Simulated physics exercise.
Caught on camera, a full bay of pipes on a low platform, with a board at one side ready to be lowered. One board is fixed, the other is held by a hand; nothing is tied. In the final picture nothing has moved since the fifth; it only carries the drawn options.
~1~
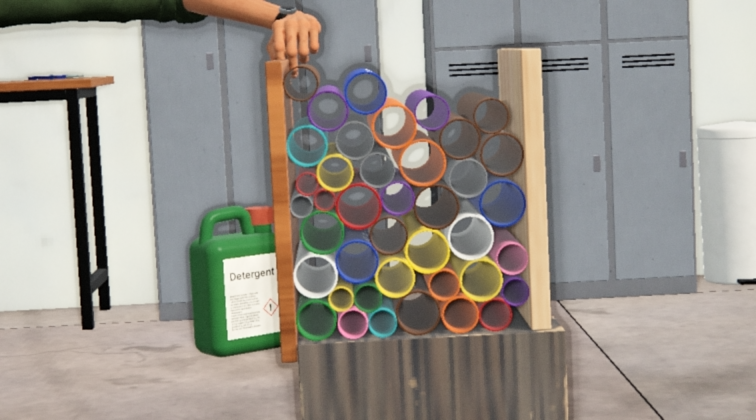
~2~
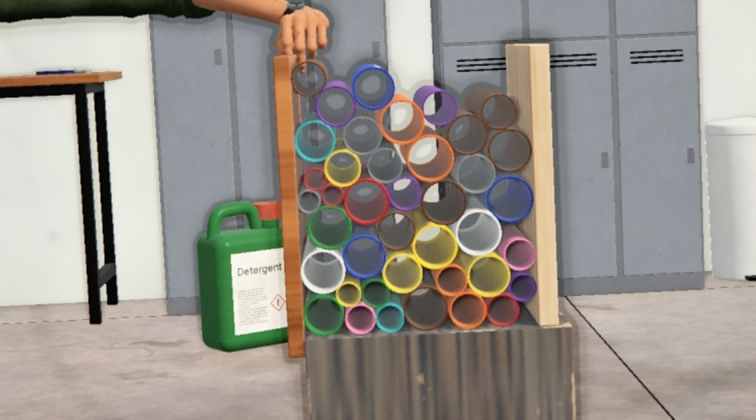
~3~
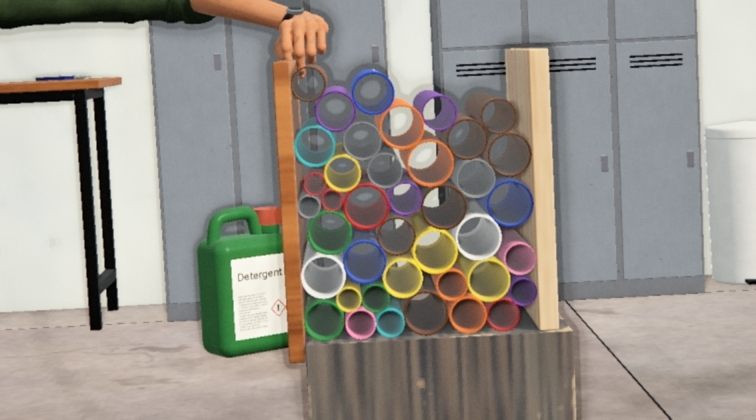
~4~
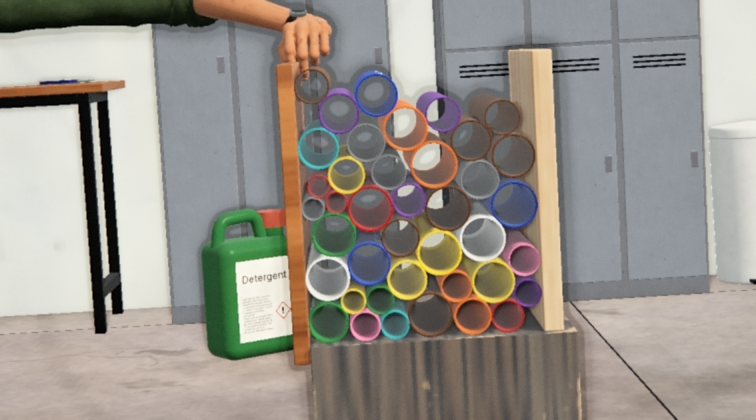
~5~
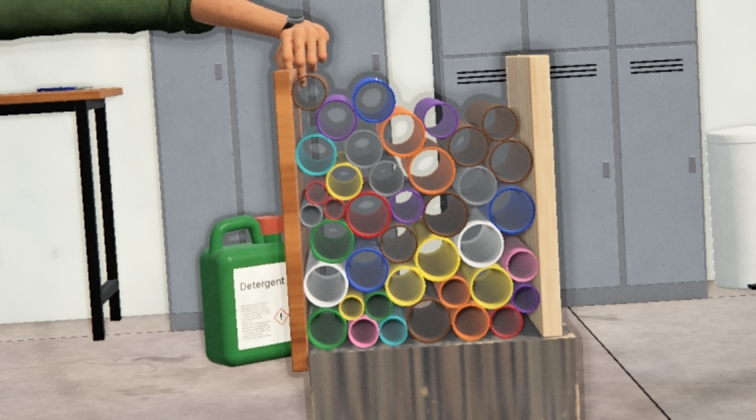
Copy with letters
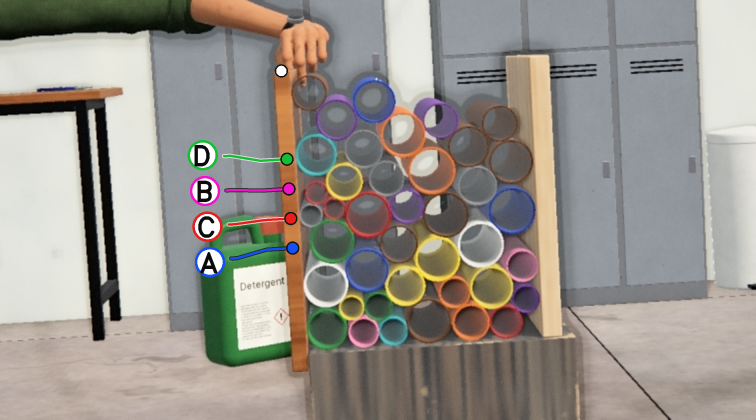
Colourful pipes sit stacked between two upright boards, barely moving, while a hand holds the left board.
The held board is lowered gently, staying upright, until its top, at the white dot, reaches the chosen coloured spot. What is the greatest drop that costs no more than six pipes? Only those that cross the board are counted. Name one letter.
C is the limit.
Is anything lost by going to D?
Yes.
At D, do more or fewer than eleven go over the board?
At D, fewer than eleven.
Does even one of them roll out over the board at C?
Yes.
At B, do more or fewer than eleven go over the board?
Fewer than eleven.
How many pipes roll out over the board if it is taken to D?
The count is one.
On the marked copy, A at (293, 248); B at (289, 189); C at (291, 218); D at (287, 159); the white dot at (281, 71).
With C. Early on, top of the board (294, 135).
Further on, top of the board (298, 209).
At the end, top of the board (299, 217), six out over the board.
As for the rest, A more than six out over the board; B three out over the board; D one out over the board.
